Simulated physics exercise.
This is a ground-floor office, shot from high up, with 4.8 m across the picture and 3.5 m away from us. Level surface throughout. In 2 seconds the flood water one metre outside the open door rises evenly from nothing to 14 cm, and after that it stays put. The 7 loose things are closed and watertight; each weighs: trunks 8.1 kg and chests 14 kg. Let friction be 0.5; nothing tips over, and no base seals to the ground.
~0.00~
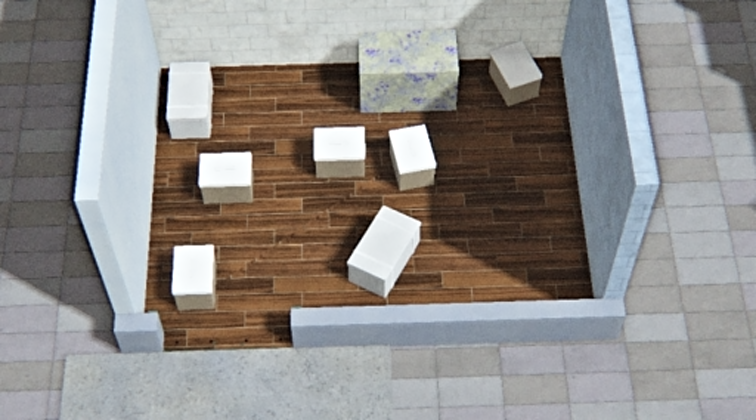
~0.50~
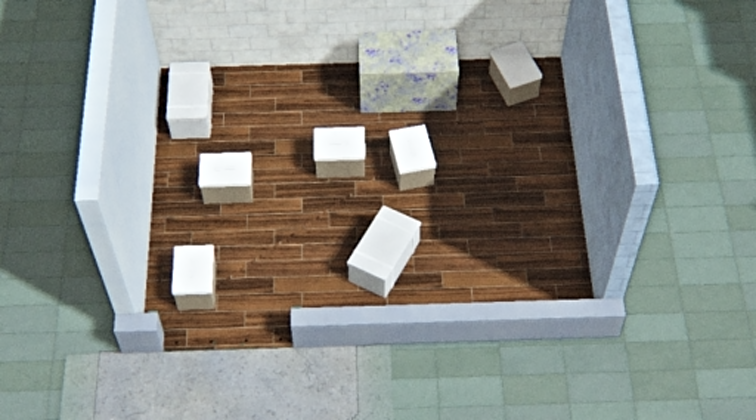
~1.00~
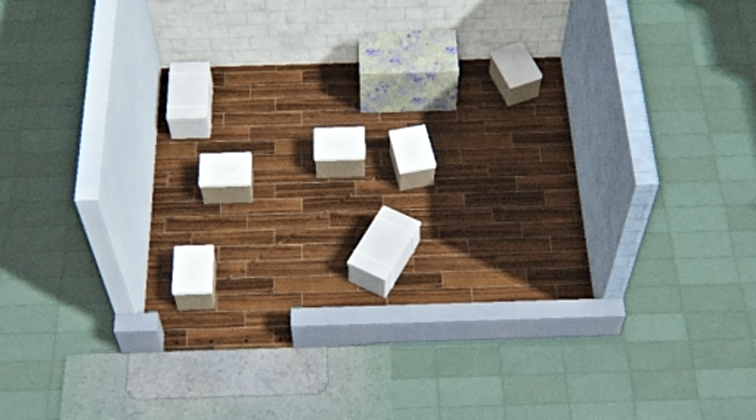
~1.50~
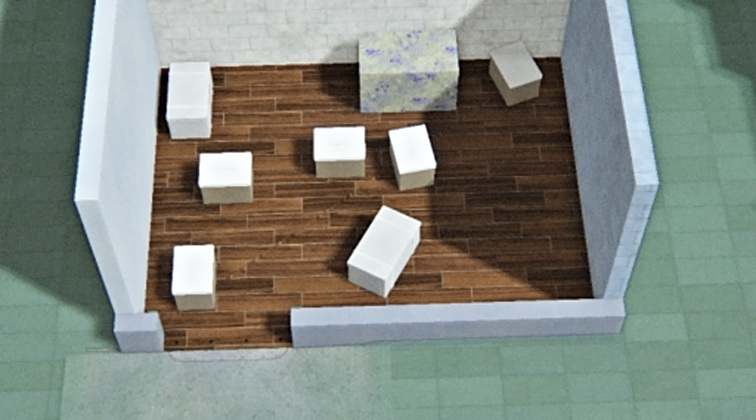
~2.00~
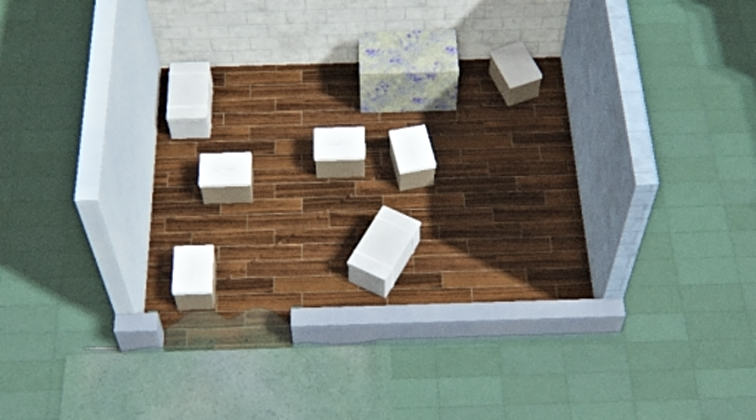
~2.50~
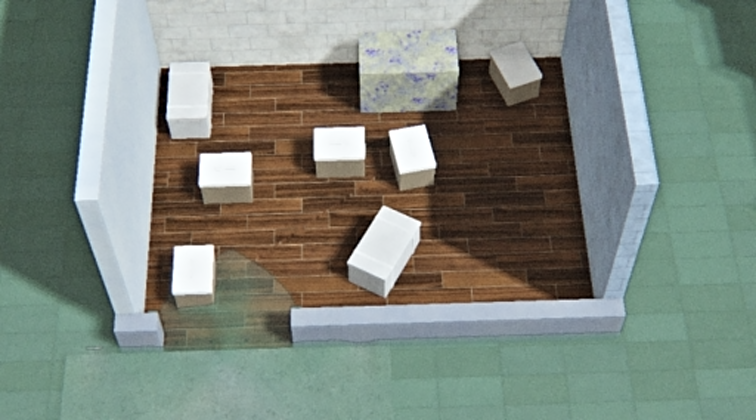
We see a roofless room with white boxes and a patterned block on a wooden floor as greenish water covers the paving outside, then the pale doorstep, and spreads in through the front gap; the boxes stay still.
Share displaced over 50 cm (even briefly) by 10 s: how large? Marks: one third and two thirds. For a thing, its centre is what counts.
It falls in the middle third.
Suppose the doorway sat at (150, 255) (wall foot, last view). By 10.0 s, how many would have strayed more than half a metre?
So the tally would be 2.
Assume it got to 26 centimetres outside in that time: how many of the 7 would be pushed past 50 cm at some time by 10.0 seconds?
Then it comes to 5.
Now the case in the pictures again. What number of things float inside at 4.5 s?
The count is 1.
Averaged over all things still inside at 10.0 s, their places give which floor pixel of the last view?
Mean floor pixel: About (336, 139).
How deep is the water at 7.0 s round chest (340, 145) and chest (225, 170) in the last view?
Around 6 cm and 5 cm.
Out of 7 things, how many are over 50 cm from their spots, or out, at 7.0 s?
3.
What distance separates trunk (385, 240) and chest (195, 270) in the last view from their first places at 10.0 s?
In turn: 0 cm, 200 cm.
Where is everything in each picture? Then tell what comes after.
In the first frame, a chest at (193, 269) rests on the ground; a trunk at (384, 242) rests on the ground; 0.0 m2 under water; 0 of 7 have shifted.
In the second frame, a chest at (193, 269), on the bottom; a trunk at (384, 242) rests on the ground; 0.0 m2 under water; 0 of 7 have shifted.
In the third frame, a chest at (193, 269) rests on the ground; a trunk at (384, 242) rests on the ground; water covers 0.0 m2; 0 of 7 have shifted.
In the fourth frame, a chest at (193, 269) rests on the ground; a trunk at (384, 242) rests on the ground; 0.0 m2 under water; 0 of 7 have shifted.
In the fifth frame, a chest at (193, 269), on the bottom; a trunk at (384, 242) rests on the ground; water covers 0.2 m2; 0 of 7 have shifted.
In the sixth frame, a chest at (193, 269), on the bottom; a trunk at (384, 242) rests on the ground; water covers 0.8 m2; 0 of 7 have shifted.
After 3.5 s 0 of 7 are over 50 cm from their spots; 0 afloat.
After 4.5 s 1 of 7 are over 50 cm from their spots; 1 afloat.
After 7.0 s 3 of 7 are over 50 cm from their spots; 1 afloat.
After 10.0 s 3 of 7 are over 50 cm from their spots, and 3 have been at some point; 4 afloat.
